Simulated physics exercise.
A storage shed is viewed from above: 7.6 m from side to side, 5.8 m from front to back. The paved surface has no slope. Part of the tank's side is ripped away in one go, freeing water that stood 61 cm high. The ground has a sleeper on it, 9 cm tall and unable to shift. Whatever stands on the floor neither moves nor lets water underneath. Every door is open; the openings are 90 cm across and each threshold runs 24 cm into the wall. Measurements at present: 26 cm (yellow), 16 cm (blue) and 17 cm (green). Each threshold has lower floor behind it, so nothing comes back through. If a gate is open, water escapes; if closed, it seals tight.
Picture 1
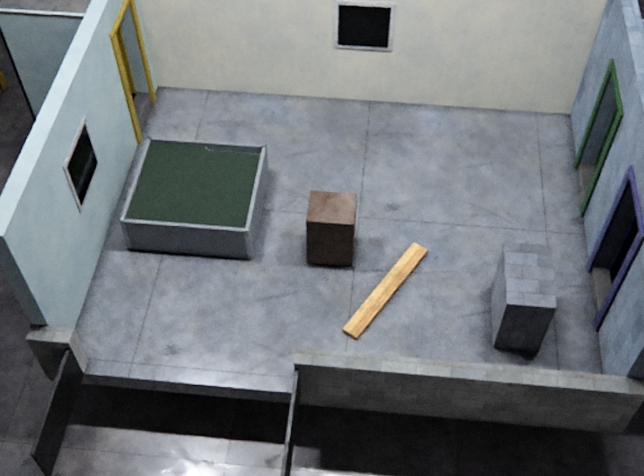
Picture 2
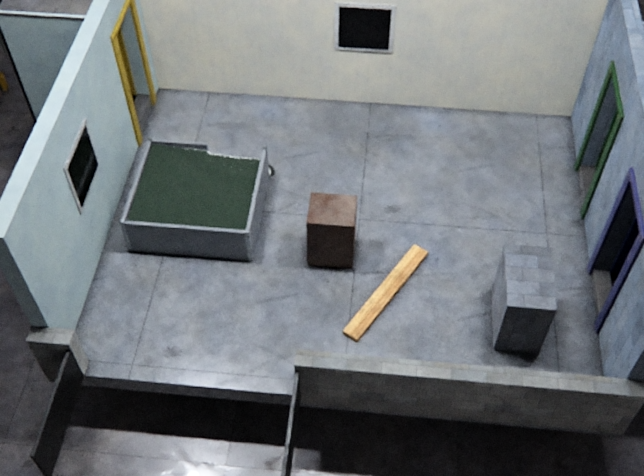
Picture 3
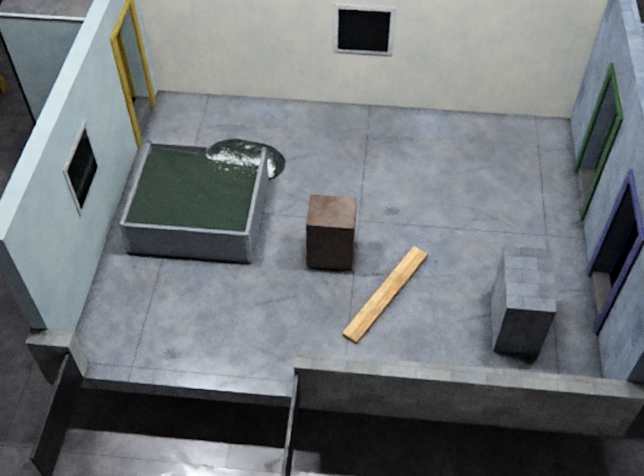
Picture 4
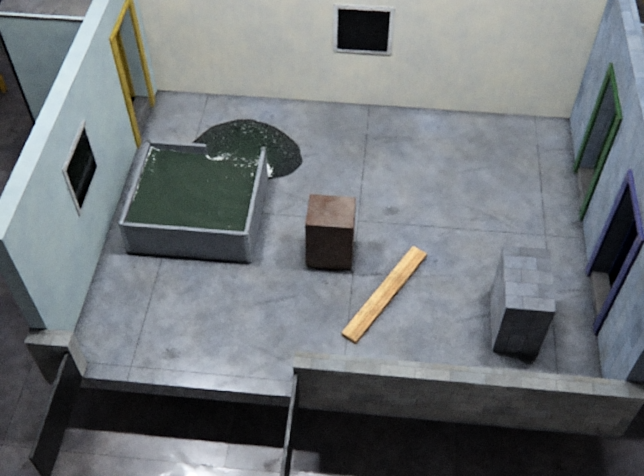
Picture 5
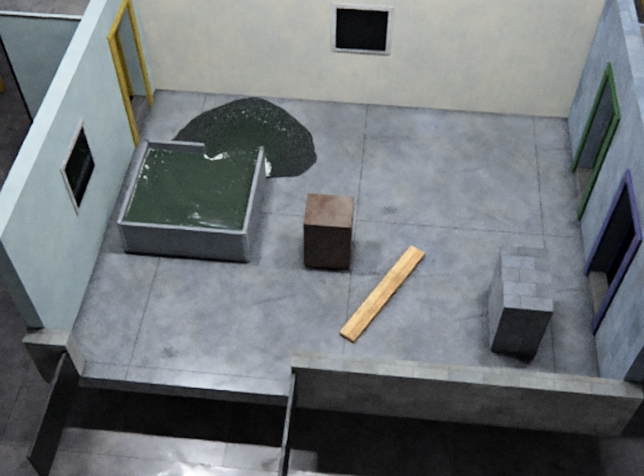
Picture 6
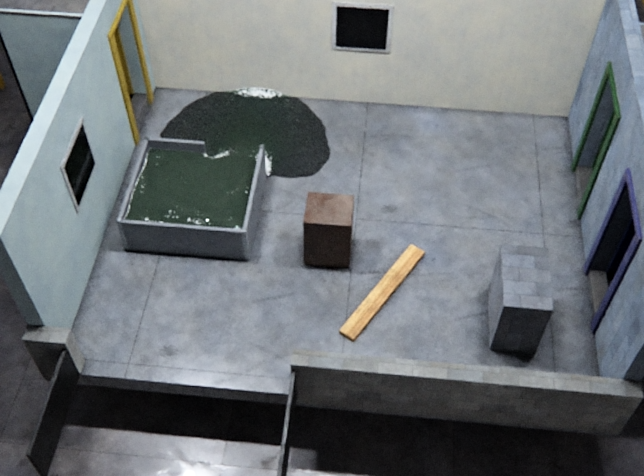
Dark green water pours from a broken far side of a grey rectangular tank at the left of a roofless, grey-floored room seen from above. A brown block, a pale wooden beam and a grey block sit to the right, with a yellow-framed doorway at left and green and purple ones at right. The water spreads backward and rightward in a widening rounded pool, while everything else stays still.
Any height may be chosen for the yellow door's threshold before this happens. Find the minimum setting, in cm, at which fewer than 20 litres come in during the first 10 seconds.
The minimum is about 13 cm.
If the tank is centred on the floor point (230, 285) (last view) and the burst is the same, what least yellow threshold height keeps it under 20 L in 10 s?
You'd need some 9.5 cm.
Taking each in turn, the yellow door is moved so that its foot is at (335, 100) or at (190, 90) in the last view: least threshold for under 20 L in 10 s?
About 14.5 cm, then about 16 cm.
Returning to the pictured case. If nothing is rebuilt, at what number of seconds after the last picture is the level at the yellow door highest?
The level tops out near 2.4 seconds.
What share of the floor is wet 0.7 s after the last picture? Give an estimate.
Near 15 per cent is wet.
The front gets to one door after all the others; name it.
That's the blue one, it comes last.
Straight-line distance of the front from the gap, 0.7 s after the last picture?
About 3.0 m.
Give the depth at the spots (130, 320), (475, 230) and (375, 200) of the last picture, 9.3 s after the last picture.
1, 5 and 1 cm, respectively.
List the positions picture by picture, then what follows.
The first frame shows the tank at (196, 185) is whole and still, 61 cm deep; the yellow door at (136, 78) is dry.
In the second frame, the front is at a hidden place, 0.3 m from the gap on the far side; 0.2 m2 of floor is wet, 61 cm left at the back.
In the third frame, water pours out on the far side and has run 0.8 m, to (233, 143); about 10 cm deep outside, 61 cm at the back.
In the fourth frame, water pours out on the far side and has run 1.3 m, to (237, 123); about 7 cm deep outside, 61 cm at the back.
In the fifth frame, the gap is on the far side, the front 1.9 m out at (250, 101); the back of the tank holds 56 cm.
In the sixth frame, the gap is on the far side, the front 2.0 m out at (290, 97); the back of the tank holds 51 cm; the yellow door at (133, 78), 2.2 m from the gap, is still 0.7 m from the nearest water.
Then, 0.7 s after the last picture water covers 15 % of the floor, deepest (32 cm) near (261, 95); 3 cm at the yellow door, 0 litres in over its 26 cm threshold.
Then, 2.3 s after the last picture water covers 35 % of the floor, deepest (26 cm) near (166, 89); 16 cm at the yellow door, 0 litres in over its 26 cm threshold.
Then, 9.3 s after the last picture water covers 75 % of the floor, deepest (10 cm) near (588, 406); 6 cm at the yellow door, 0 litres in over its 26 cm threshold.
At the yellow door as built, the water peaked near 16 cm, 2.3 s after the last picture.
With a threshold of 10.5 cm, 38 litres would have come in within the 10 s; with 14 cm, 15 litres. So under 20 litres takes about 13 cm.
